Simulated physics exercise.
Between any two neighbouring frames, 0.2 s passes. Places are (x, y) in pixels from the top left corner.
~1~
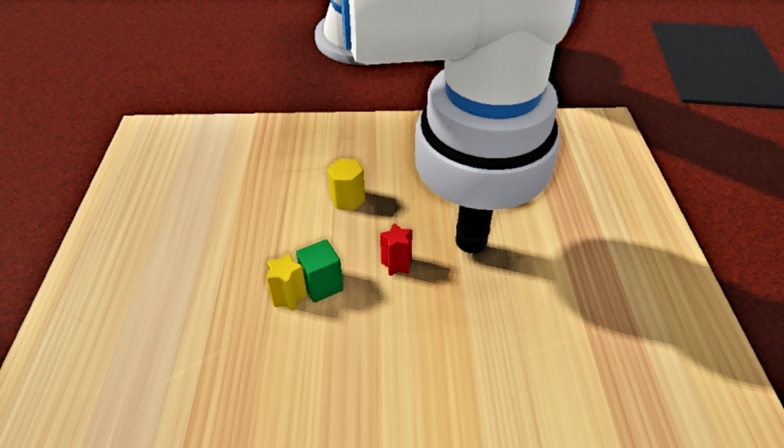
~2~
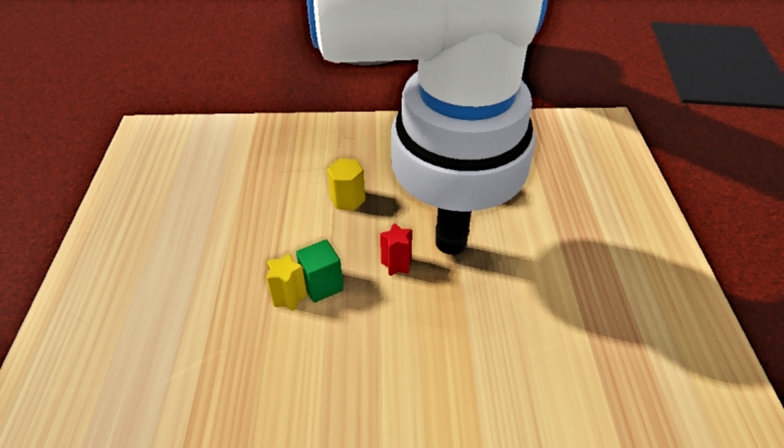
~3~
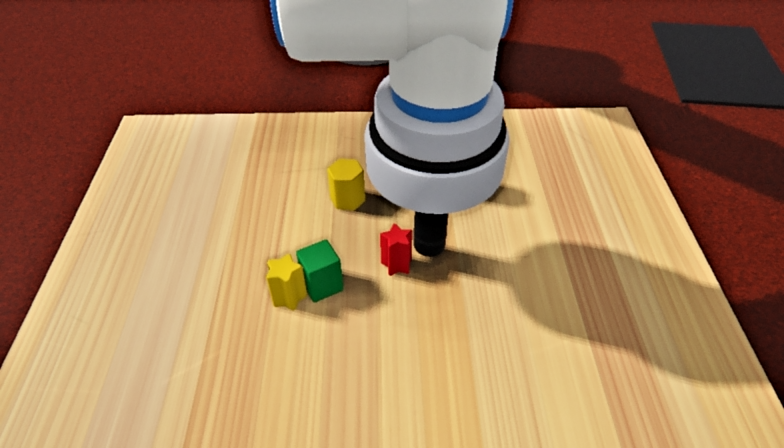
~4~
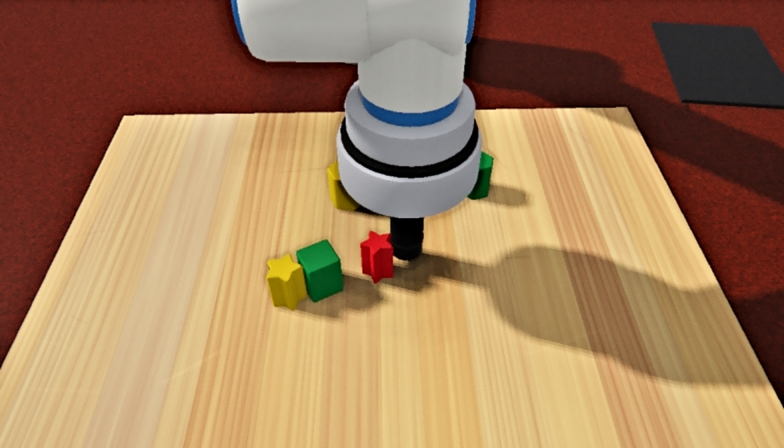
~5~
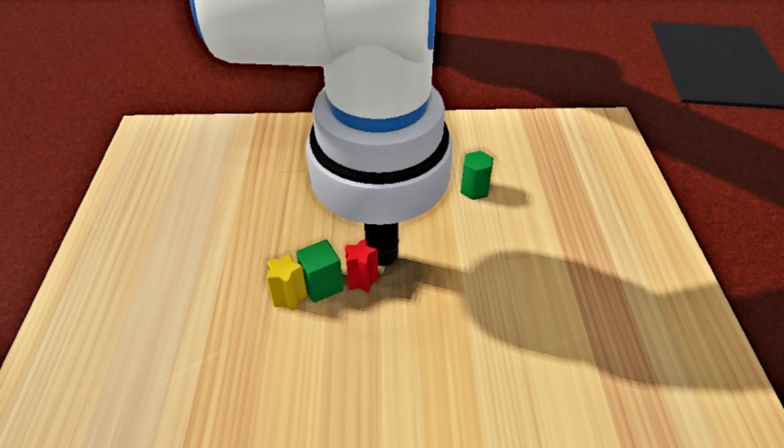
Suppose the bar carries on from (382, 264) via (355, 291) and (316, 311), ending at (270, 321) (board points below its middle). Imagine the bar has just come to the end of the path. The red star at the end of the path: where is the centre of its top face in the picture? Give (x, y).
Most likely (265, 317).
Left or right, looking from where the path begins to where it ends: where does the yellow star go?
So, looking from the first point of the path to the last, the yellow star moves rightwards.
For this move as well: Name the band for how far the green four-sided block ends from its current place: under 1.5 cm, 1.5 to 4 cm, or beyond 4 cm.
Above 4 cm.
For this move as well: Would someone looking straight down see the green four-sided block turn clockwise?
Yes
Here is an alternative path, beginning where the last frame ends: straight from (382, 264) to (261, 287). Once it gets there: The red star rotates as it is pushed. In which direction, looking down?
Looking down, my answer is that the red star rotates anticlockwise.
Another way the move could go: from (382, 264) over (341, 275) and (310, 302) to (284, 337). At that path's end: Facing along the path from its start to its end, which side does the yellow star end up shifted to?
It's going to go right.
What follows on the original path. One third of the way, bar (354, 282); yellow star (259, 268); green four-sided block (298, 264), turned 45° clockwise; red star (329, 278).
Two thirds of the way, bar (313, 303); yellow star (243, 266), turned 30° anticlockwise; green four-sided block (281, 266), turned 70° clockwise; red star (290, 304), turned 15° anticlockwise.
At the end, bar (267, 312); yellow star (227, 263), turned 45° anticlockwise; green four-sided block (262, 263), turned 105° clockwise; red star (265, 317), turned 60° anticlockwise.
